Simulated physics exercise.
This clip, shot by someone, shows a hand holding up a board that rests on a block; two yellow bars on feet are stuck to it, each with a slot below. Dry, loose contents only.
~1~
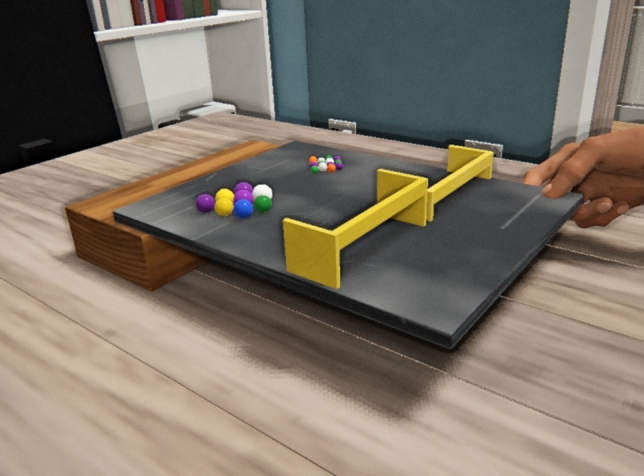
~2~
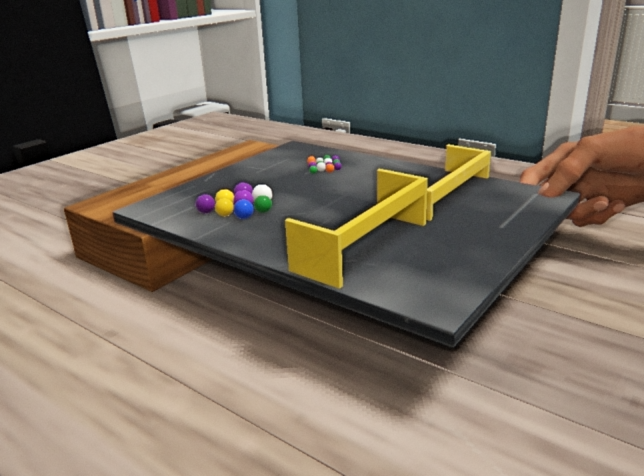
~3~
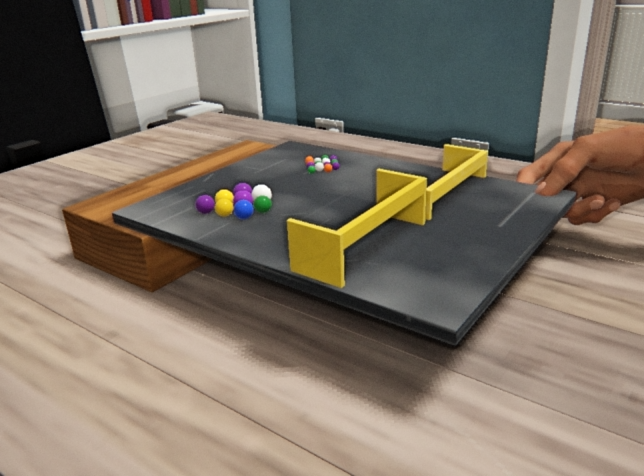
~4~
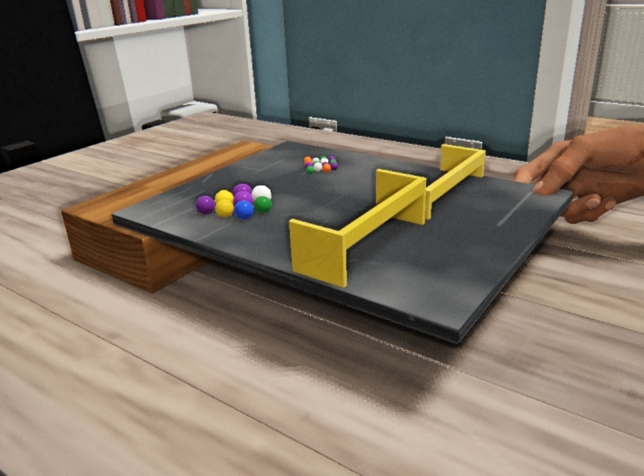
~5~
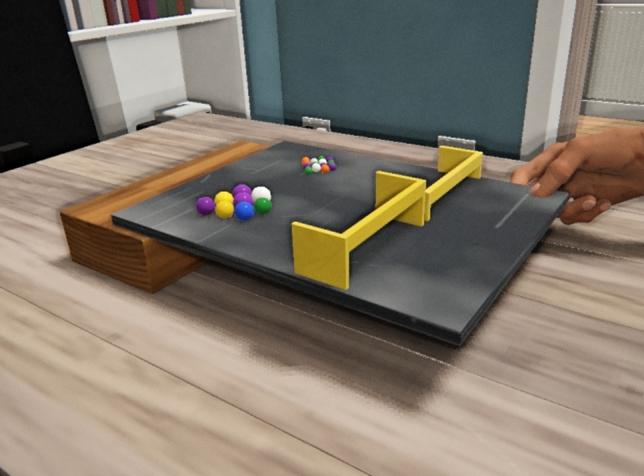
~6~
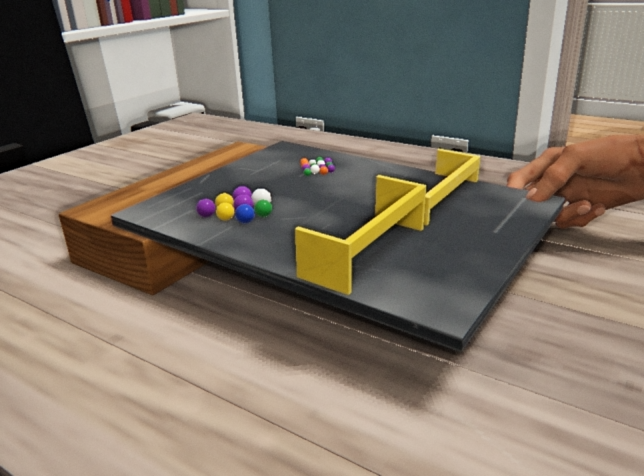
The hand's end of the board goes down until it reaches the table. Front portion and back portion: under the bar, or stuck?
As I see it, the front portion travels onward. The back portion travels onward.
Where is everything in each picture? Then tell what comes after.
Held end of the board (444, 330), level; block (212, 202), low, a small part of the board's length; front portion (243, 200), a few gumballs; back portion (322, 165), a few round plastic beads; front gate (383, 211), its slot higher than a piece; back gate (462, 176), its slot higher than a piece, in the first picture.
Held end of the board (446, 328), level; back portion (320, 164), in the second picture.
Held end of the board (448, 326), level; front portion (243, 201), in the third picture.
Held end of the board (450, 325), level; back portion (317, 165), in the fourth picture.
Held end of the board (452, 327), down by 1°; front portion (243, 202), in the fifth picture.
Held end of the board (453, 333), down by 2°; block (203, 205); front portion (243, 204), not moving; back portion (314, 167), not moving; front gate (388, 219); back gate (453, 181), in the sixth picture.
Then, 0.22 s later than the last frame, board sloping at 6°; front portion where it was; back portion where it was.
Then, 0.50 s later than the last frame, board sloping at 10°; front portion on its way down; back portion on its way down.
Then, 0.80 s later than the last frame, board resting at 11°; front portion every one past its gate; back portion the larger part past its gate.
When it is over, board resting at 11°; front portion every one past its gate; back portion every one past its gate.
